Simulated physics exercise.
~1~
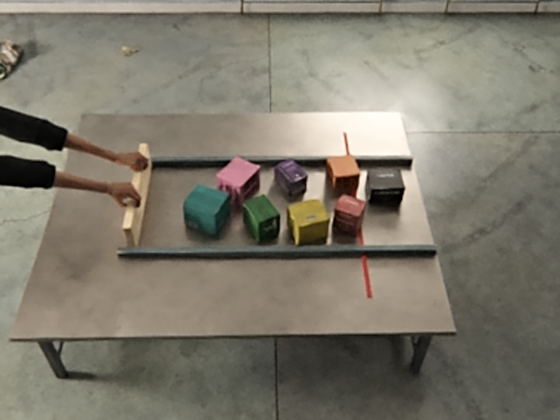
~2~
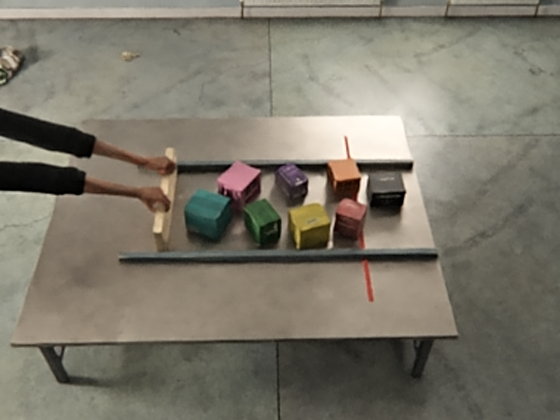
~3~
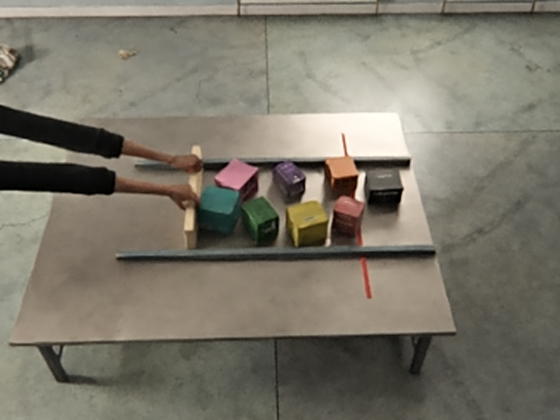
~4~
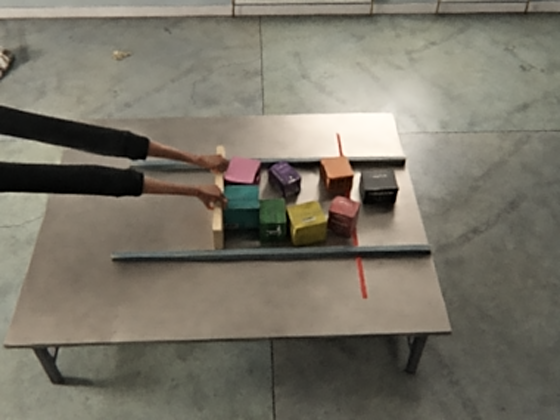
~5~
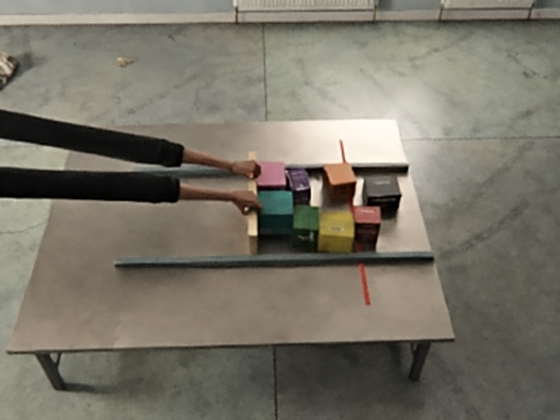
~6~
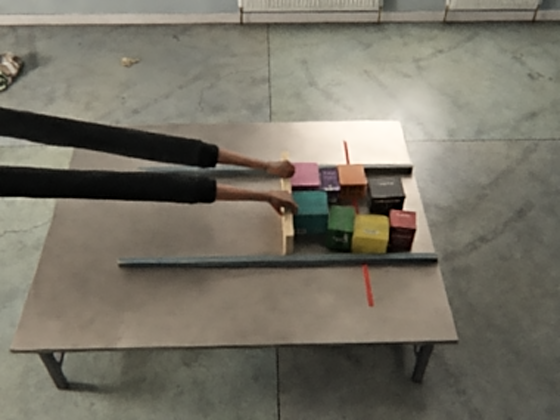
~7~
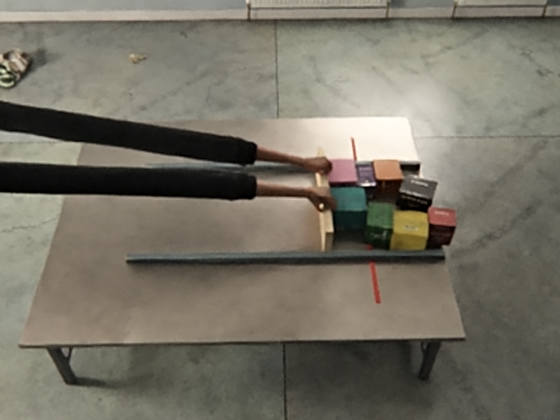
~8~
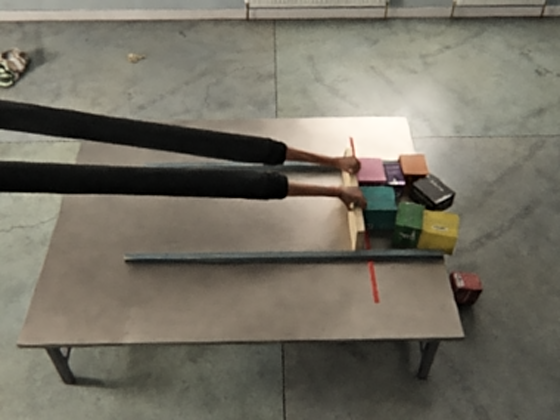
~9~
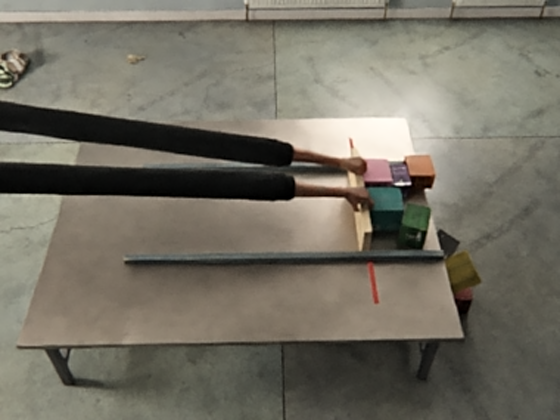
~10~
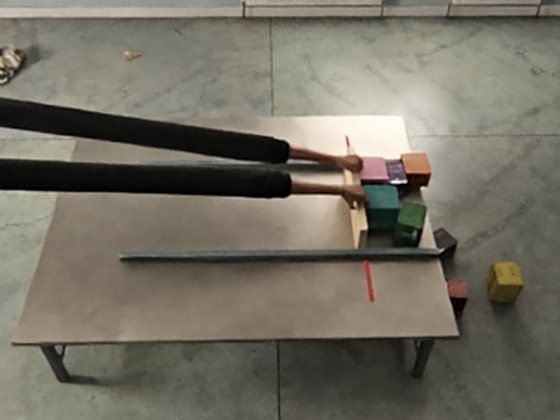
On a grey metal table standing on a stained concrete floor, seen from above at a slight sway, eight coloured boxes sit between two dark rails. Teal and pink boxes are at the left, green, purple and yellow in the middle, and orange, red and black near a red tape line at the right. Two dark-sleeved arms push an upright wooden plank rightward, gathering the boxes into a tight group. The red box drops off the right edge first, then the black and yellow ones tumble after it. The plank stops at the tape, leaving five boxes on the table and three on the floor.
